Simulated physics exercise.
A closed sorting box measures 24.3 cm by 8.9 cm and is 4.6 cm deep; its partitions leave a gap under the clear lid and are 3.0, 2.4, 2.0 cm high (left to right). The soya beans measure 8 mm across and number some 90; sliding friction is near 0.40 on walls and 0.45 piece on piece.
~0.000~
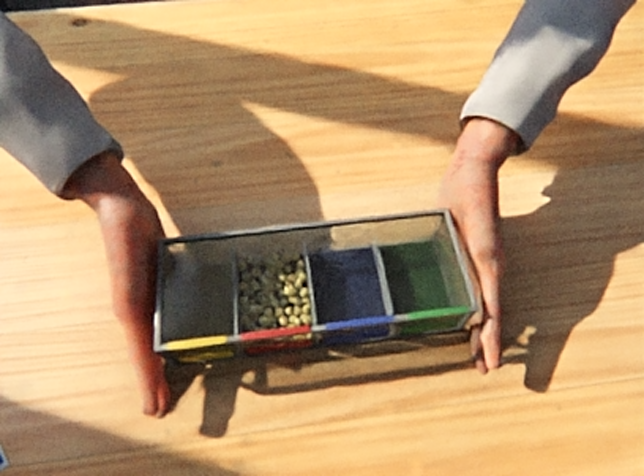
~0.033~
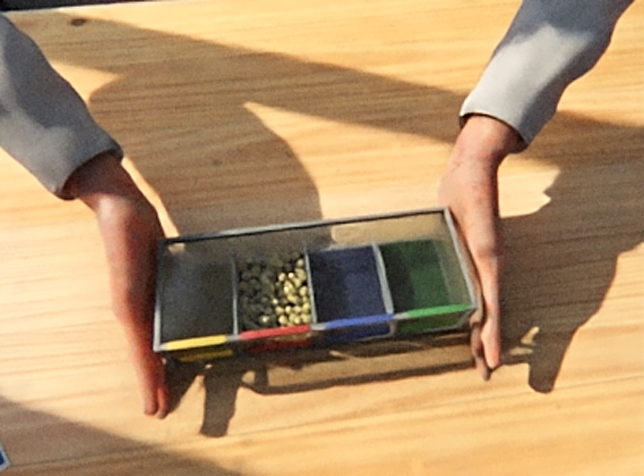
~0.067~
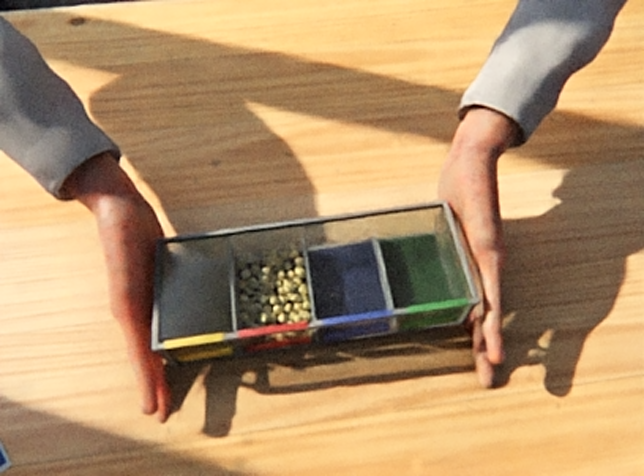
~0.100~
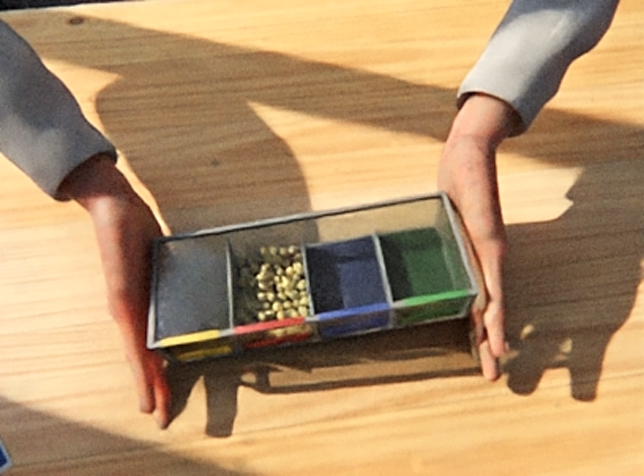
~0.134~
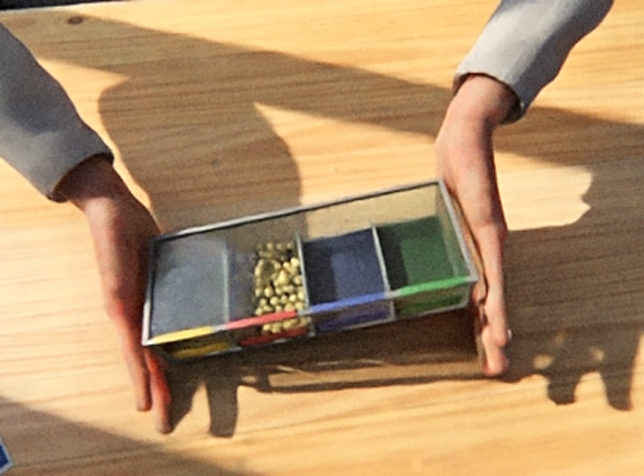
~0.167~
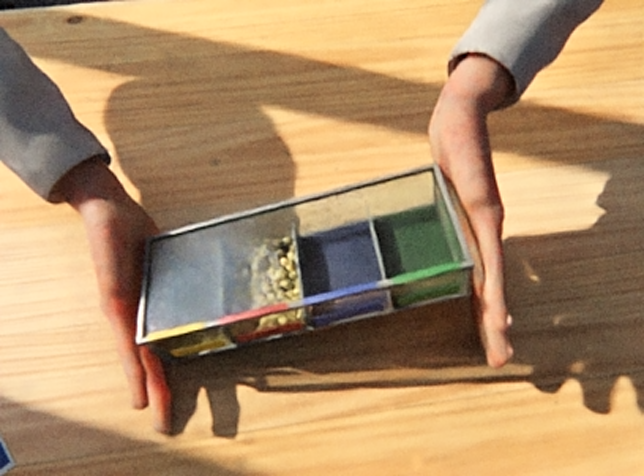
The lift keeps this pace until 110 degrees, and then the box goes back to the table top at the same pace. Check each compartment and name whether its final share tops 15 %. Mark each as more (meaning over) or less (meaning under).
Red - more; blue - less; green - less; yellow - more.
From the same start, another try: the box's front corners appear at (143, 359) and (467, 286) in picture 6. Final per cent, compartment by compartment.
Each compartment ends like this: Red 65 per cent, blue 0 per cent, green 0 per cent, yellow 35 per cent.
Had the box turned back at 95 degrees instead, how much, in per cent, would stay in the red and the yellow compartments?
In per cent, red comes to 55 and yellow to 45.
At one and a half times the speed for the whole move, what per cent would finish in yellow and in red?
Final split: Yellow = 45 %, red = 55 %.
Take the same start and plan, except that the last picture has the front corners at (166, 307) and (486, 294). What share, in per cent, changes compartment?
Near 100 %.
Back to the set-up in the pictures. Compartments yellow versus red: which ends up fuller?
Yellow comes out ahead.
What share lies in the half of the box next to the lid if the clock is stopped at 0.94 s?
Roughly 80 per cent.
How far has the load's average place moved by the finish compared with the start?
About 5.0 cm.
After 0.94 s, tilt 110 degrees; red 75 %, yellow 25 %.
After 1.45 s, tilt 49 degrees; red 40 %, yellow 60 %.
After 2.02 s, tilt 0 degrees; red 40 %, yellow 60 %.
At rest (2.5 s), red 40 %, blue 0 %, green 0 %, yellow 60 %.
